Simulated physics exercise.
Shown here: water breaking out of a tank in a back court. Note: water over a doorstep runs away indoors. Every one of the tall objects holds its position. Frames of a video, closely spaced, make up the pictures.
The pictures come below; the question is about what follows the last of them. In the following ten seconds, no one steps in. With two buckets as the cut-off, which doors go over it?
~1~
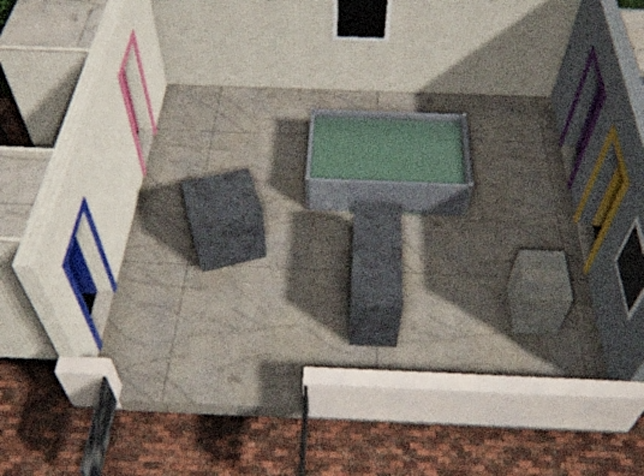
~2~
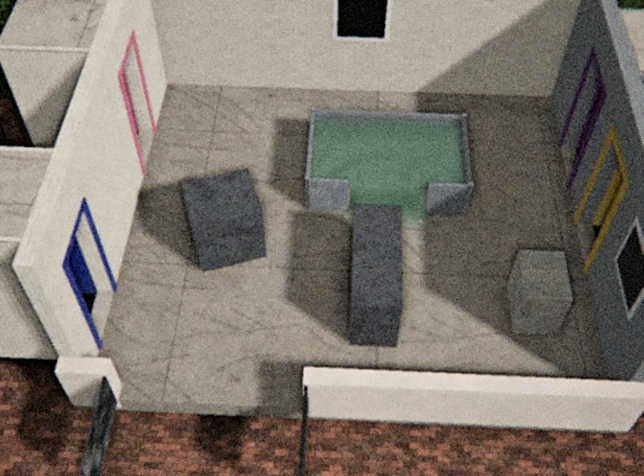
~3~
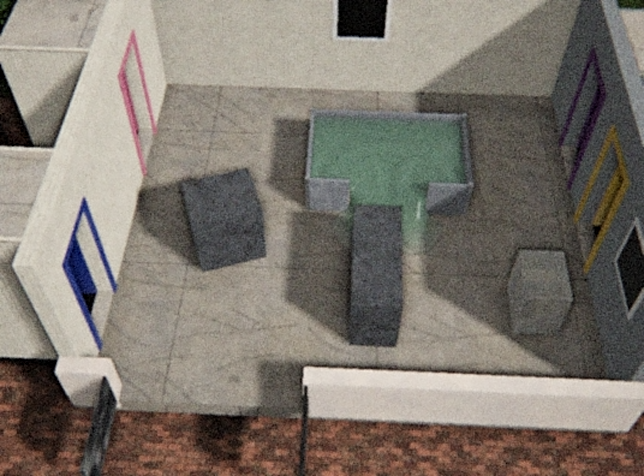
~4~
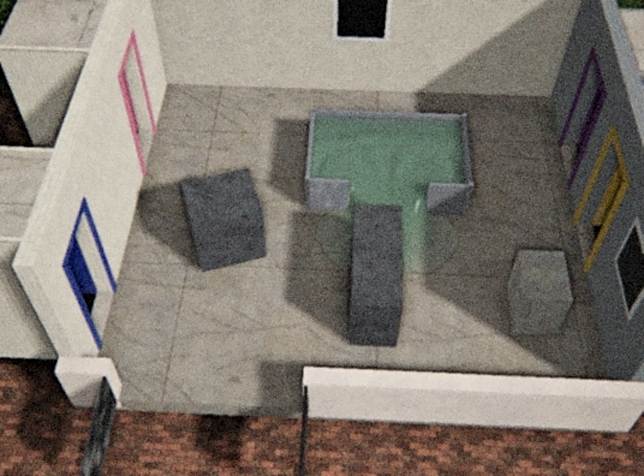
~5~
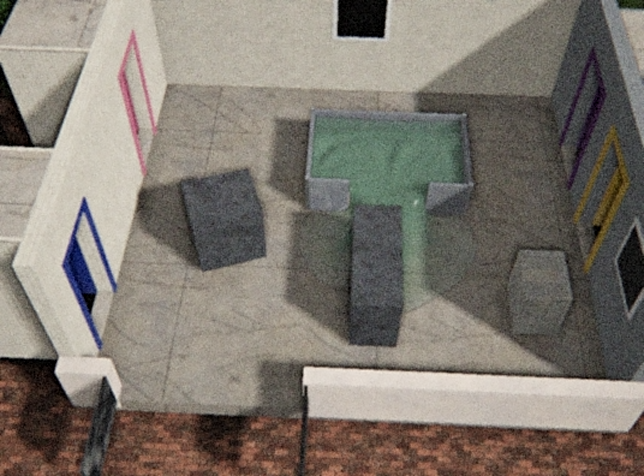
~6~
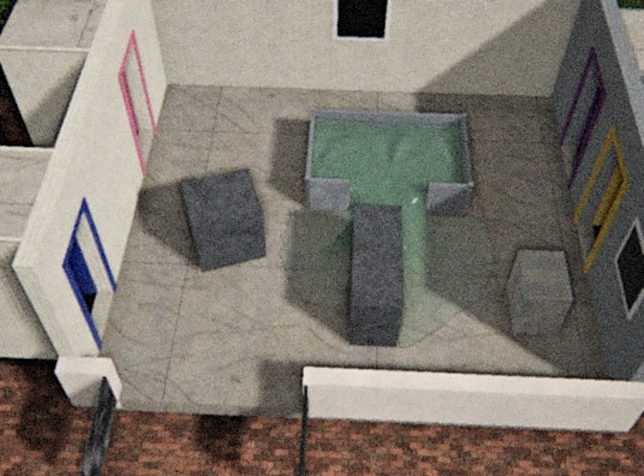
At the end, the purple door stays inside what's allowed there; the blue door goes beyond what's allowed there; the yellow door goes beyond what's allowed there; the pink door stays inside what's allowed there.
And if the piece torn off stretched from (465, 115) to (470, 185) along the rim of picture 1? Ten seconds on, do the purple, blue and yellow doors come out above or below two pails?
The purple door tops the limit, the blue door falls short and the yellow door tops the limit.
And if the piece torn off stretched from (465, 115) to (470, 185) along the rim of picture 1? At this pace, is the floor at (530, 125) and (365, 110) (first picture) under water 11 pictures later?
Taking the two points in order, the first is waterlogged and the second is left dry.
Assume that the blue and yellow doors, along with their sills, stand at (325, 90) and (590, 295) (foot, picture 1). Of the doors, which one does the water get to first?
First: The yellow one.
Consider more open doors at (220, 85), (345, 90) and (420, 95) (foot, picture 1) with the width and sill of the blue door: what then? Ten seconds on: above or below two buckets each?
Well, the first is below the limit, the next is below the limit, and the last is below the limit.
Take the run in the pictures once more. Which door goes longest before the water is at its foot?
That would be the door marked purple.
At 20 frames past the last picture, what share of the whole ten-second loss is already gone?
Estimate: 25 %.
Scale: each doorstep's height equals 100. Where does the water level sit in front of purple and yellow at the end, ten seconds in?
The first comes to about 40 percent, the second to about 90 percent.
A moment on, water covers 25 % of the floor; the purple door not reached, the blue door not reached, the yellow door not reached, the pink door not reached.
Next, water covers 45 % of the floor; the purple door not reached, the blue door not reached, the yellow door wet at the sill, nothing in, the pink door not reached.
Then, water covers 65 % of the floor; the purple door wet at the sill, nothing in, the blue door under two buckets in, the yellow door over two buckets in, the pink door wet at the sill, nothing in.
Later, water covers 80 % of the floor; the purple door wet at the sill, nothing in, the blue door under two buckets in, the yellow door over two buckets in, the pink door wet at the sill, nothing in.
In the end, water covers 95 % of the floor; the purple door wet at the sill, nothing in, the blue door over two buckets in, the yellow door over two buckets in, the pink door wet at the sill, nothing in.
